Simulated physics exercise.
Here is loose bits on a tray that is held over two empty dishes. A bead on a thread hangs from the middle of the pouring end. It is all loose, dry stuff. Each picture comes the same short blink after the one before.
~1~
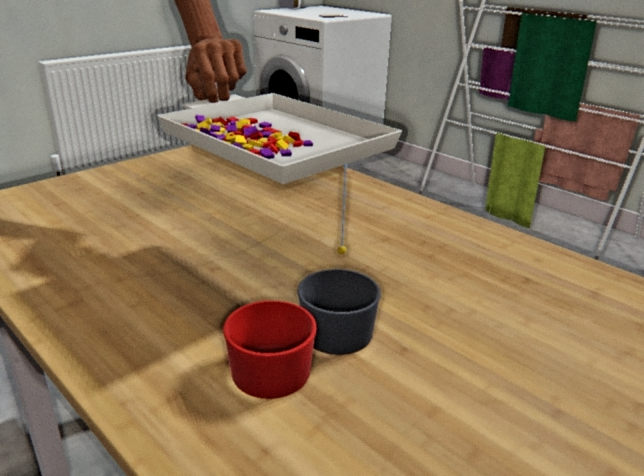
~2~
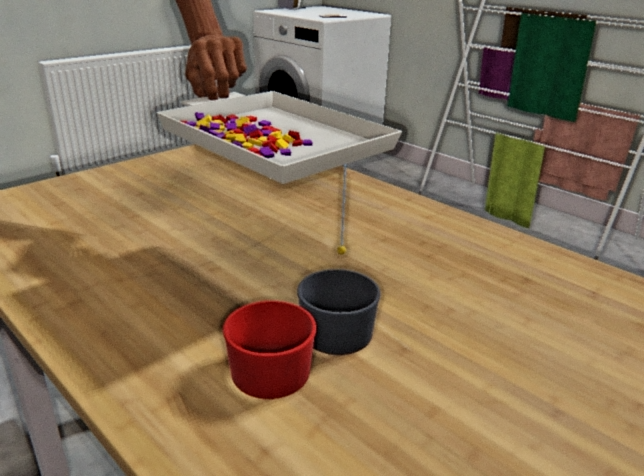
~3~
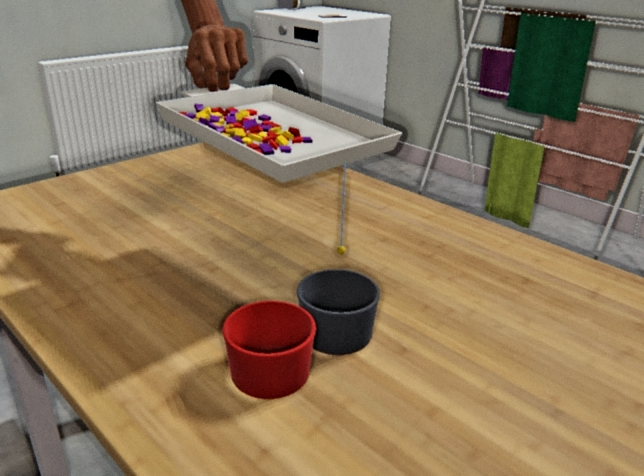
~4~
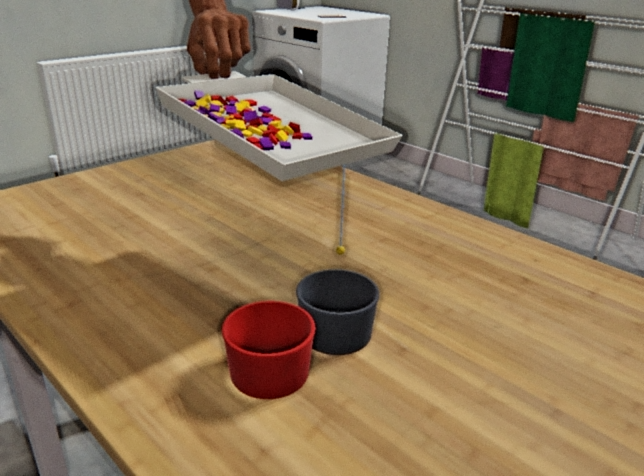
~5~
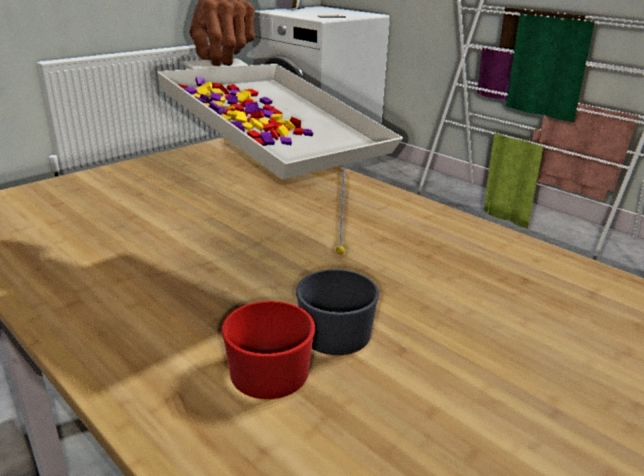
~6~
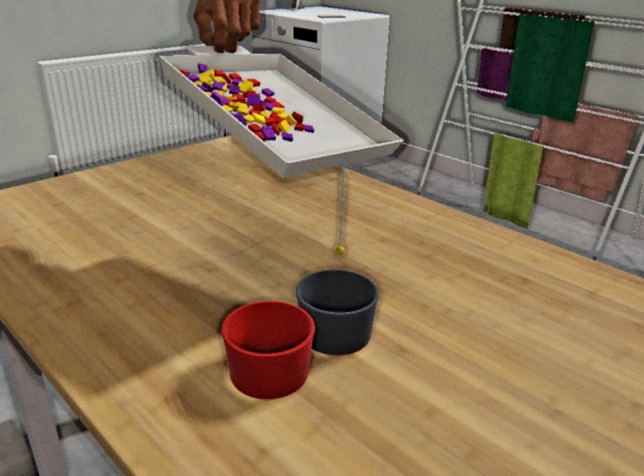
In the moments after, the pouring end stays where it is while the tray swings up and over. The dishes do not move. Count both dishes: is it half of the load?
Together they catch less than half.
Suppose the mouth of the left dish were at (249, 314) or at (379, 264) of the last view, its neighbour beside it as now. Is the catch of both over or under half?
The first try: Below a half. The second: More than half.
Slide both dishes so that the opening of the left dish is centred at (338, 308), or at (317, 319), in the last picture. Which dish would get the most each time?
The first try: The right one. The second: The dish on the right.
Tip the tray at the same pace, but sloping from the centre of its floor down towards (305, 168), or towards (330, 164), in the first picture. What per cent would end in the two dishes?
Near 50 % and 70 %.
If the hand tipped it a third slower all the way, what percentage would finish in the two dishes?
It comes to 10 per cent or so.
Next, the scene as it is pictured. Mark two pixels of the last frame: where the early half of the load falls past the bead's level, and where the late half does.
At about (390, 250), then at (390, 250).
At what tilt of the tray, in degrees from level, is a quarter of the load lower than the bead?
At some 90 degrees.
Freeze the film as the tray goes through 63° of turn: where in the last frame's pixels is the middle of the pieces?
Near (362, 148).
Shortly afterwards, tray tipped steeply; all but a few on the tray; a little in the air.
Next, tray tipped past a quarter turn; near two thirds on the tray; near a quarter outside both; a little in the air.
Some moments later, tray tipped past a quarter turn; a little in the right dish; all but a few outside both.
In the end, tray tipped past a quarter turn; none at all in the left dish; a little in the right dish; all but a few outside both.
